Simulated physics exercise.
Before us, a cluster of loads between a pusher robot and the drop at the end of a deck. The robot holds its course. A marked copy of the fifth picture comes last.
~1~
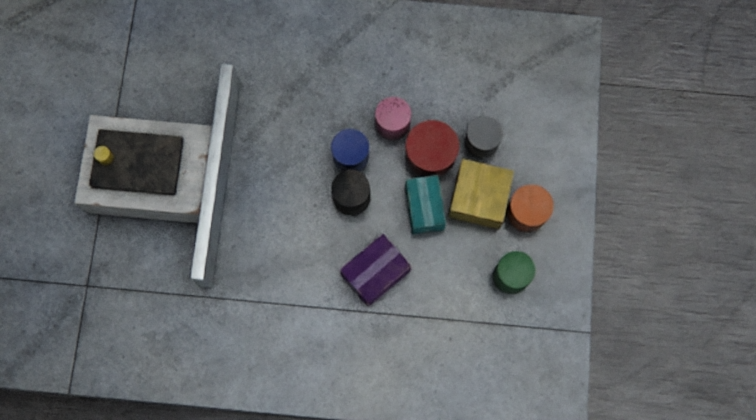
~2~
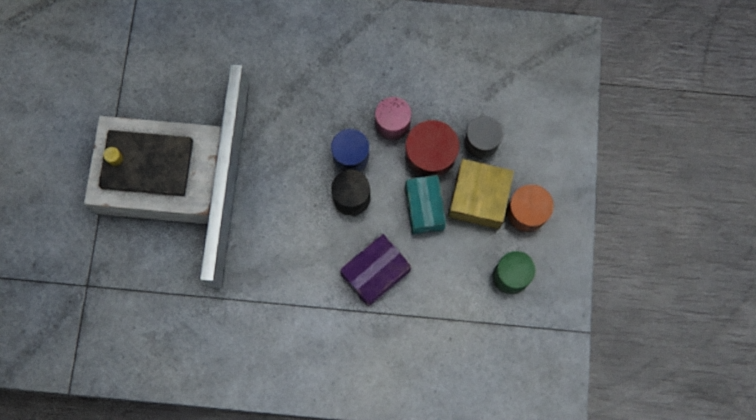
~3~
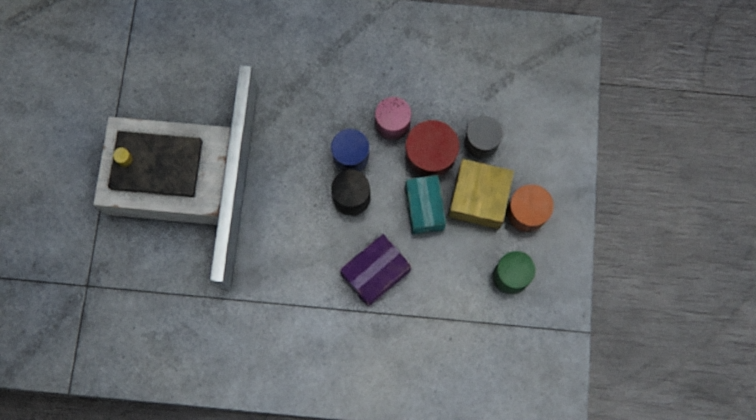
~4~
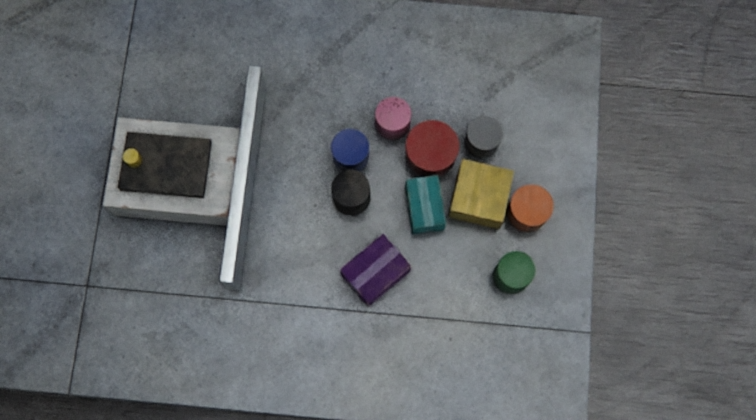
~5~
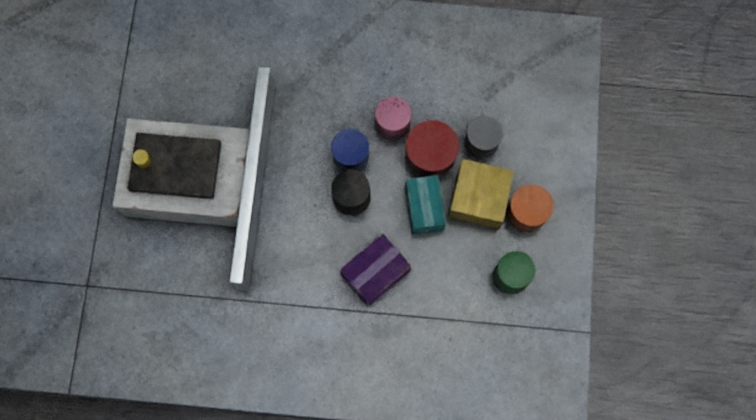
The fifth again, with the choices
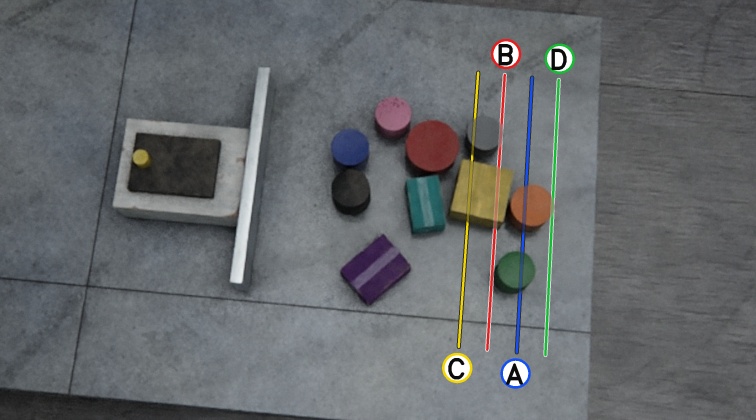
In the video, a white pusher robot with a wide front blade moves slowly and steadily right across a gray deck, toward a cluster of colorful canisters, pails and boxes that stay still, with a gap remaining between them.
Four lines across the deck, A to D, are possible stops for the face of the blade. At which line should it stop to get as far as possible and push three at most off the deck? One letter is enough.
No fourth one falls up to A.
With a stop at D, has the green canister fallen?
By then, yes.
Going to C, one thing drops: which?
It is the orange pail.
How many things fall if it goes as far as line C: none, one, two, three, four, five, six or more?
In all, one.
On the marked copy, A at (525, 210); B at (496, 207); C at (469, 205); D at (552, 212).
Following A. Soon after the start, robot (281, 175); purple box (384, 270); blue pail (380, 155).
Later, robot (381, 184); orange pail (598, 218); yellow crate (550, 200).
In the end, robot (457, 190); yellow crate over the edge; orange pail over the edge; two fallen.
As for the rest, B is within the limit but short; C is within the limit but short; D drops five.
